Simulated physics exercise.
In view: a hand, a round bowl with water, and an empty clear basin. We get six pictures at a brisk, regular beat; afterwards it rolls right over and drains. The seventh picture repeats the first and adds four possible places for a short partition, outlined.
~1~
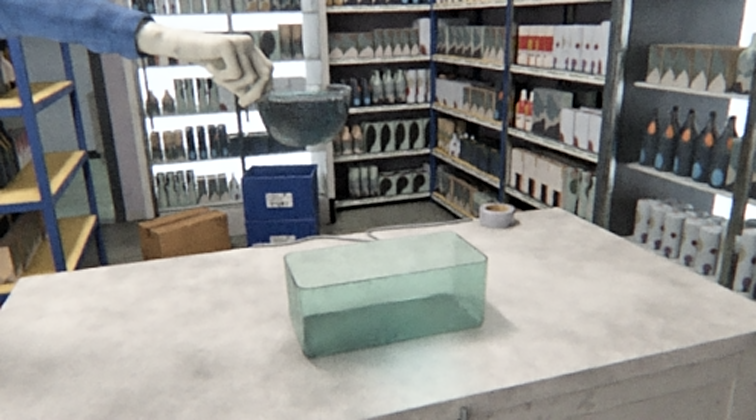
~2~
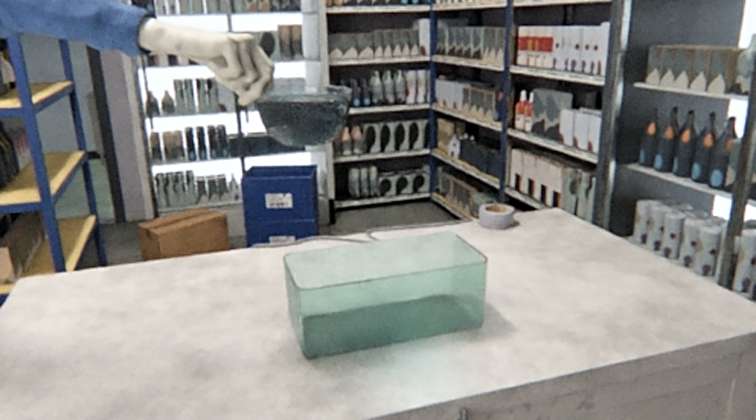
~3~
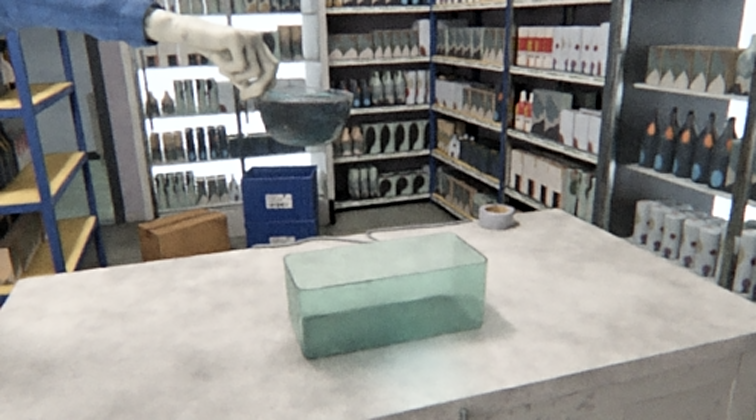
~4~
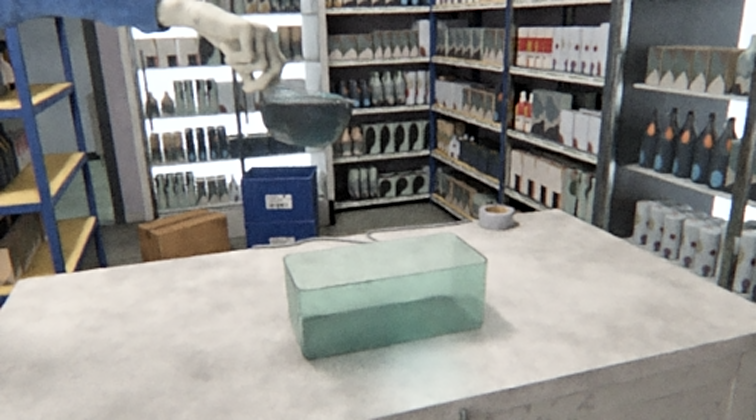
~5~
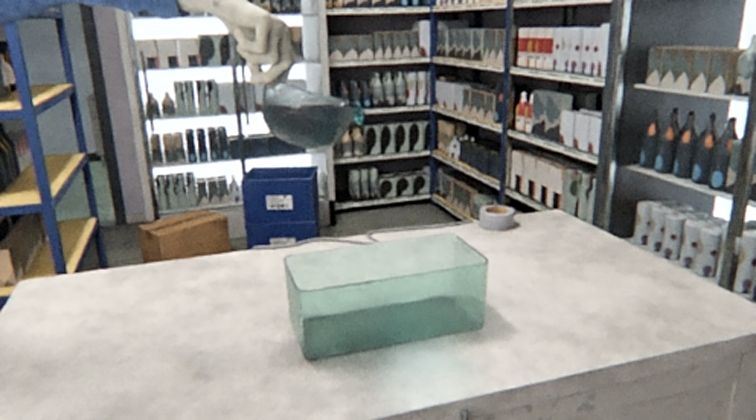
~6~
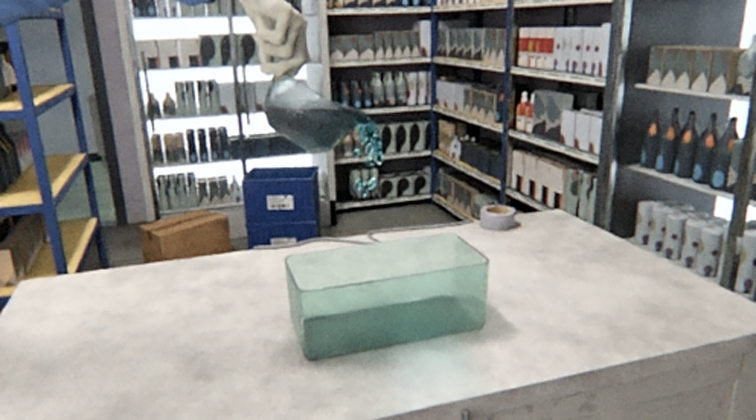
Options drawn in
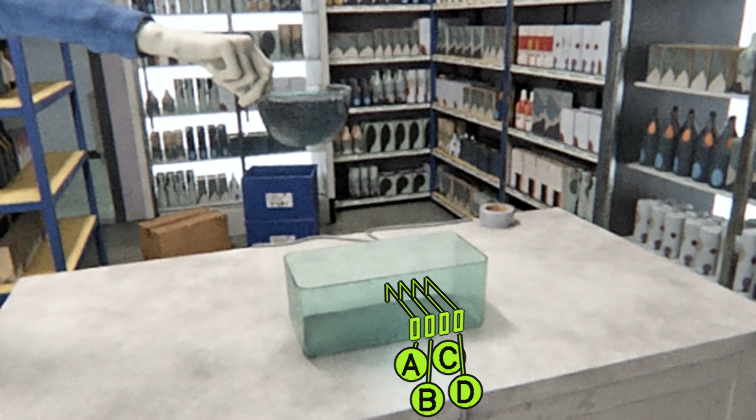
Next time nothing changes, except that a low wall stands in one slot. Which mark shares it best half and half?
It is B.
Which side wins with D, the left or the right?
The left side.
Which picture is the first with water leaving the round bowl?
Picture 5.
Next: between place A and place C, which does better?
It is A.
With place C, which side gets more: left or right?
The left one.
On the marked copy, A at (416, 343); B at (430, 340); C at (445, 337); D at (459, 334).
With A, about 35 % ends left of the wall and 63 % right of it.
With B, about 51 % ends left of the wall and 47 % right of it.
With C, about 83 % ends left of the wall and 15 % right of it.
With D, about 88 % ends left of the wall and 10 % right of it.
